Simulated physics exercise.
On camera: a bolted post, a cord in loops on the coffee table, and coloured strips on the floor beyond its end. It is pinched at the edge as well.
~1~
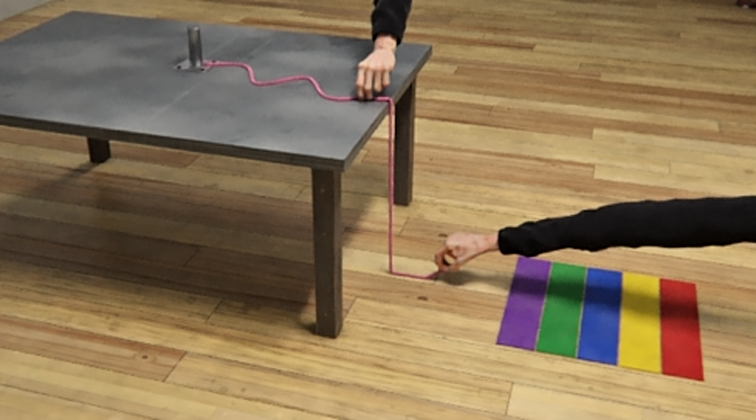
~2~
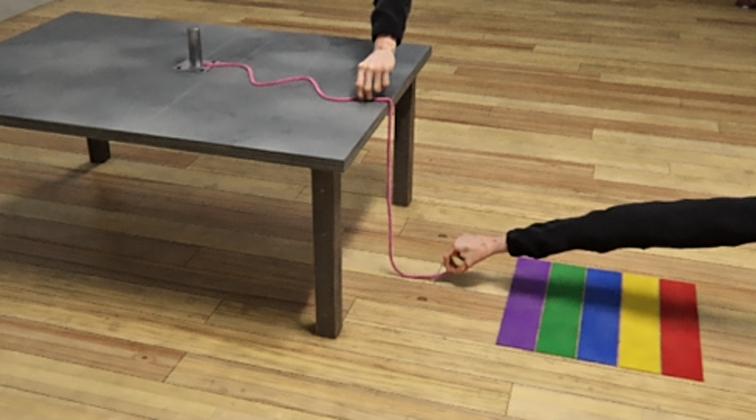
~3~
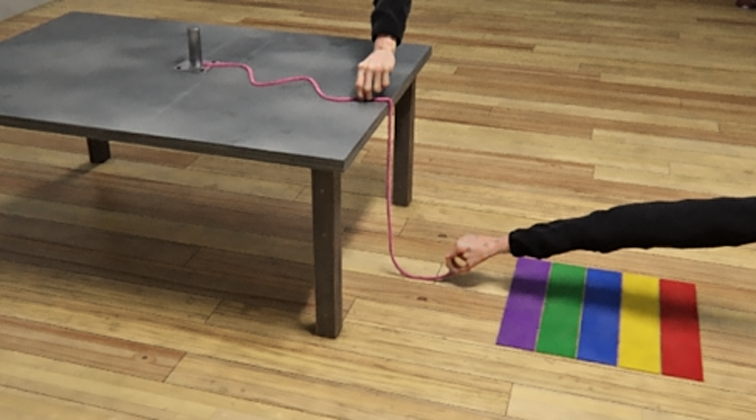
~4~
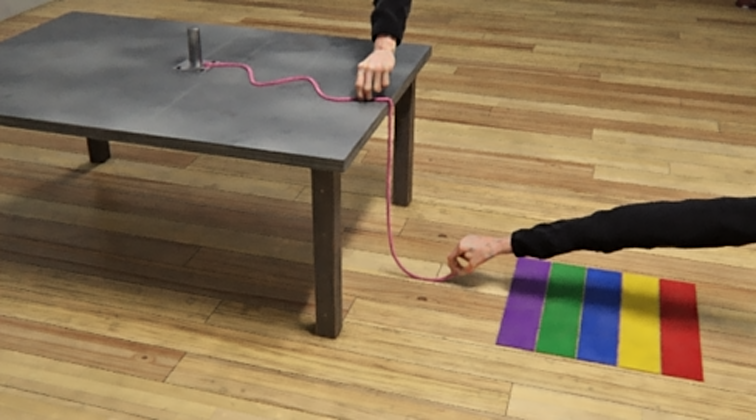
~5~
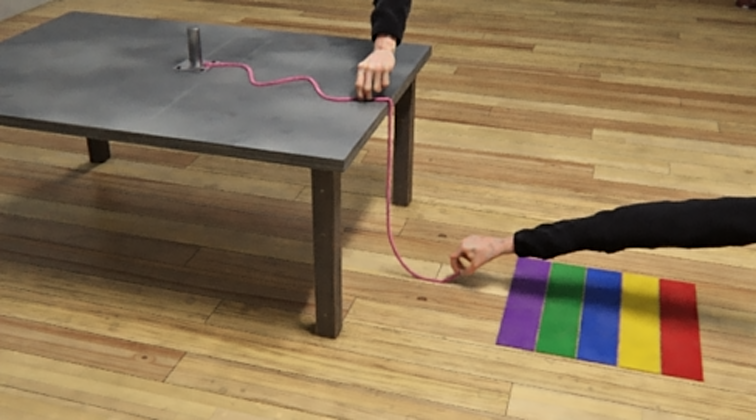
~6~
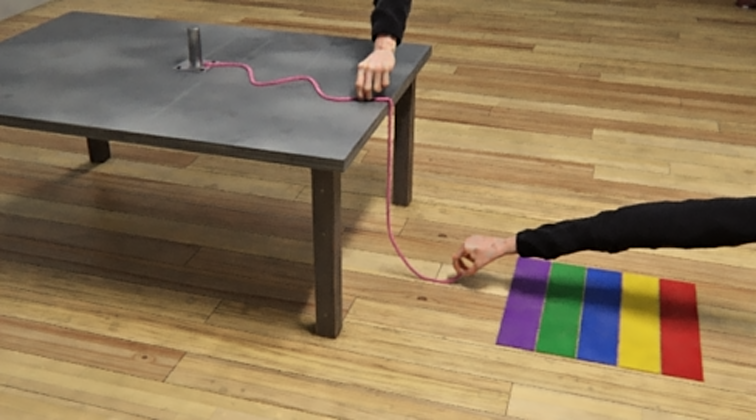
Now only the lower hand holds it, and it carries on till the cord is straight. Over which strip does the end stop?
The yellow one.
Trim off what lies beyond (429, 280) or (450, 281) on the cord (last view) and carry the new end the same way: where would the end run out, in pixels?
Near (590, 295) and (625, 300).
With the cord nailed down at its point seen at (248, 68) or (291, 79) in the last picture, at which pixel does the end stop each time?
In that order: (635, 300) and (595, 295).
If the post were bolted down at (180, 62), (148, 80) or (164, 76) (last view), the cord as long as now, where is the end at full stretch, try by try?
Try by try, around (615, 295), (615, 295) and (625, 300).
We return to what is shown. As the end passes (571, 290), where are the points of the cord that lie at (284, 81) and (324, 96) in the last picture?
They go to (314, 85) and to (388, 99).
Early on, end near (571, 290); over green.
Midway, end near (618, 297); over blue.
At the end of the slack, end near (645, 302); over yellow. It halts on the yellow strip.
